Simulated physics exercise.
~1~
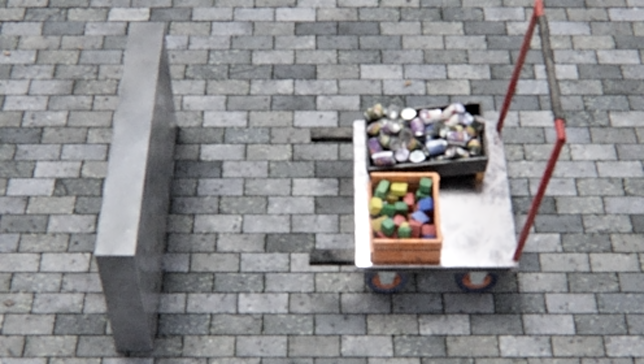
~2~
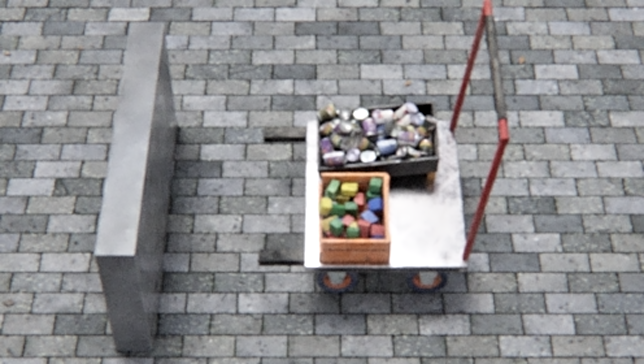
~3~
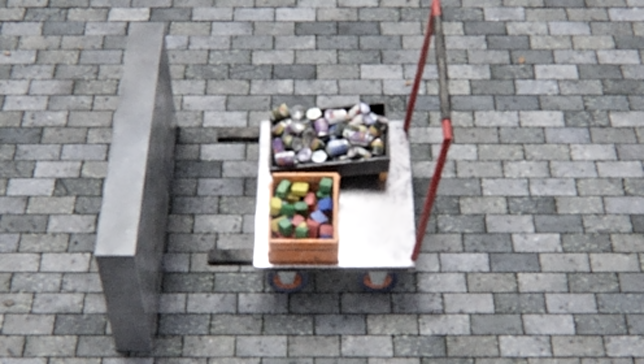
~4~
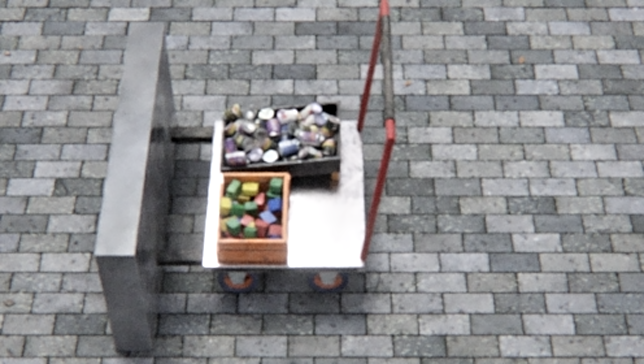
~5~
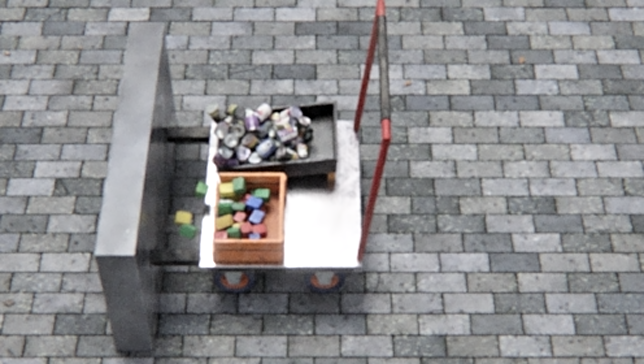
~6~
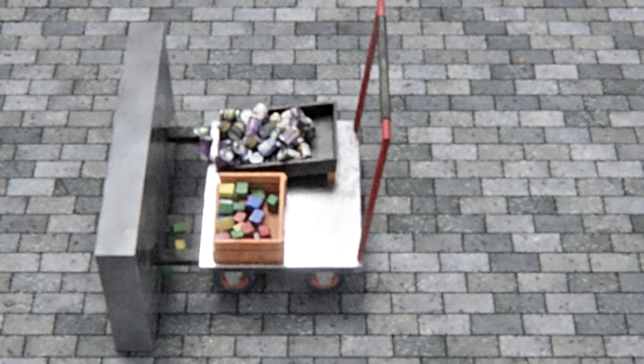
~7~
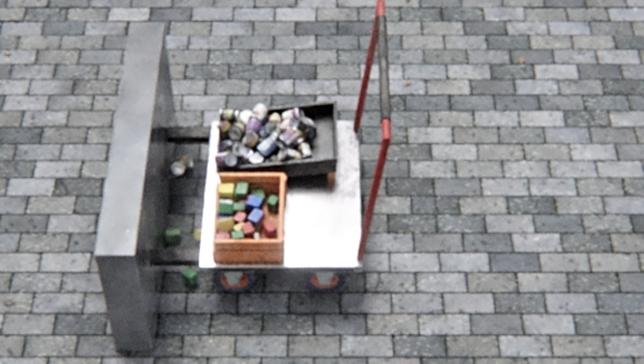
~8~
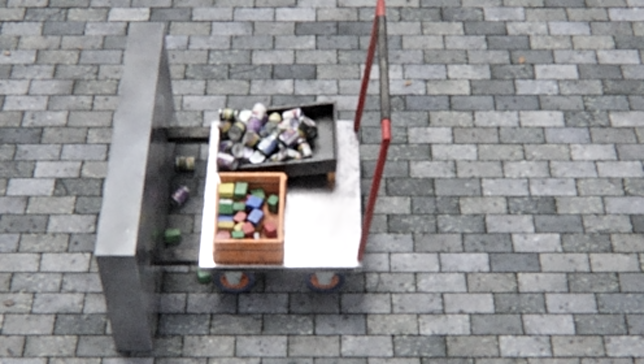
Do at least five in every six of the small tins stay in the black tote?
Yes, they do. Only a few tins drop into the gap by the wall, fewer than one in six, and the rest stay heaped in the black tote.
